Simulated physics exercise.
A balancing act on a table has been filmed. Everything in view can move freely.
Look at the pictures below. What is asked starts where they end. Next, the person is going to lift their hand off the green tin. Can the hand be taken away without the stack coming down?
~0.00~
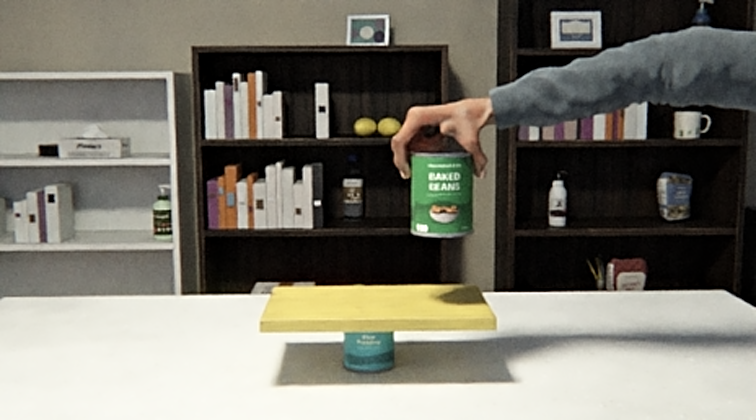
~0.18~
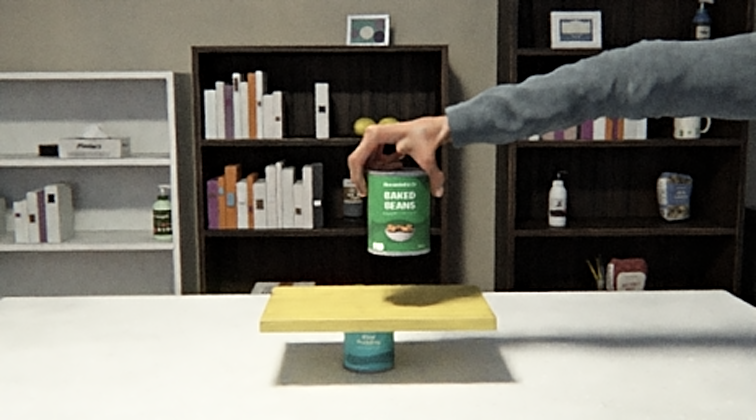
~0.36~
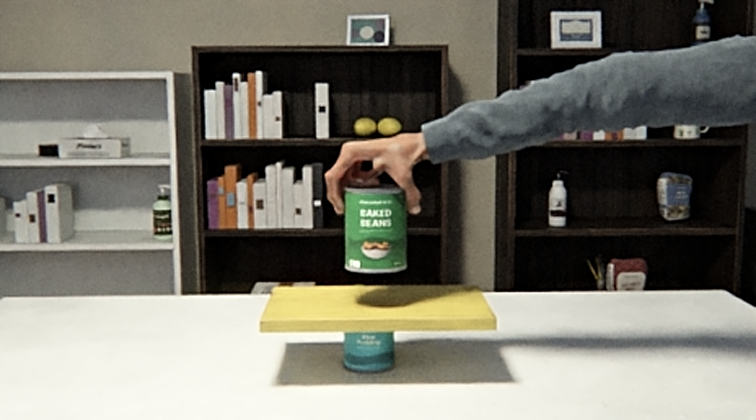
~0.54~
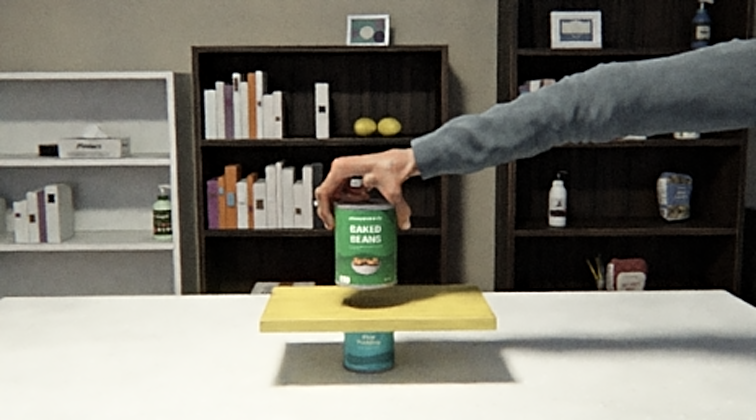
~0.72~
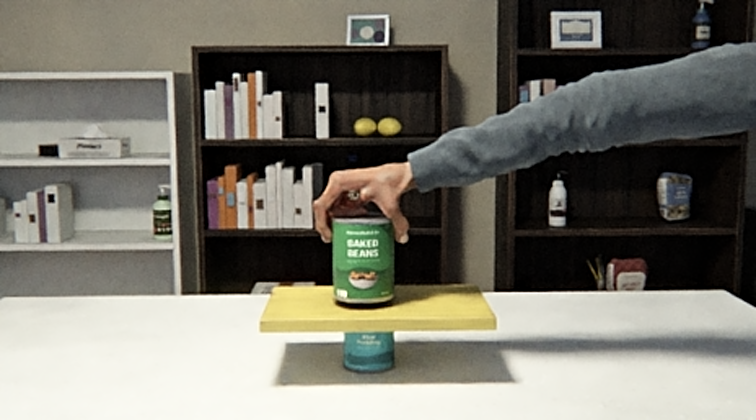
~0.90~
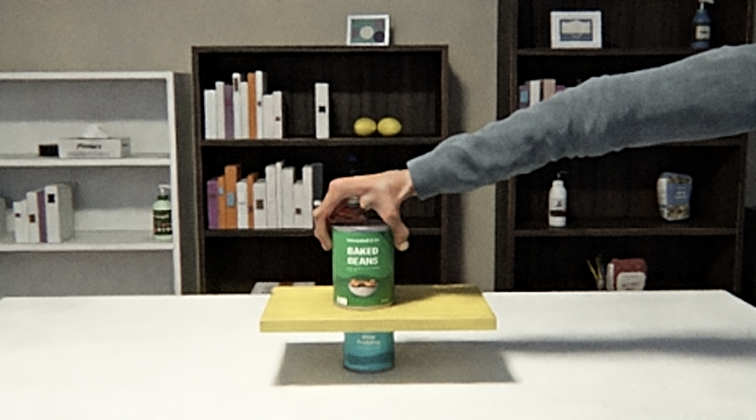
Yes.
After 1.70 s, nothing has stirred.
After 2.60 s, green tin resting near (363, 264).
At rest (3.5 s), all 3 in place. Seen from the same camera at the end, green tin near (363, 264). The stack stays up.
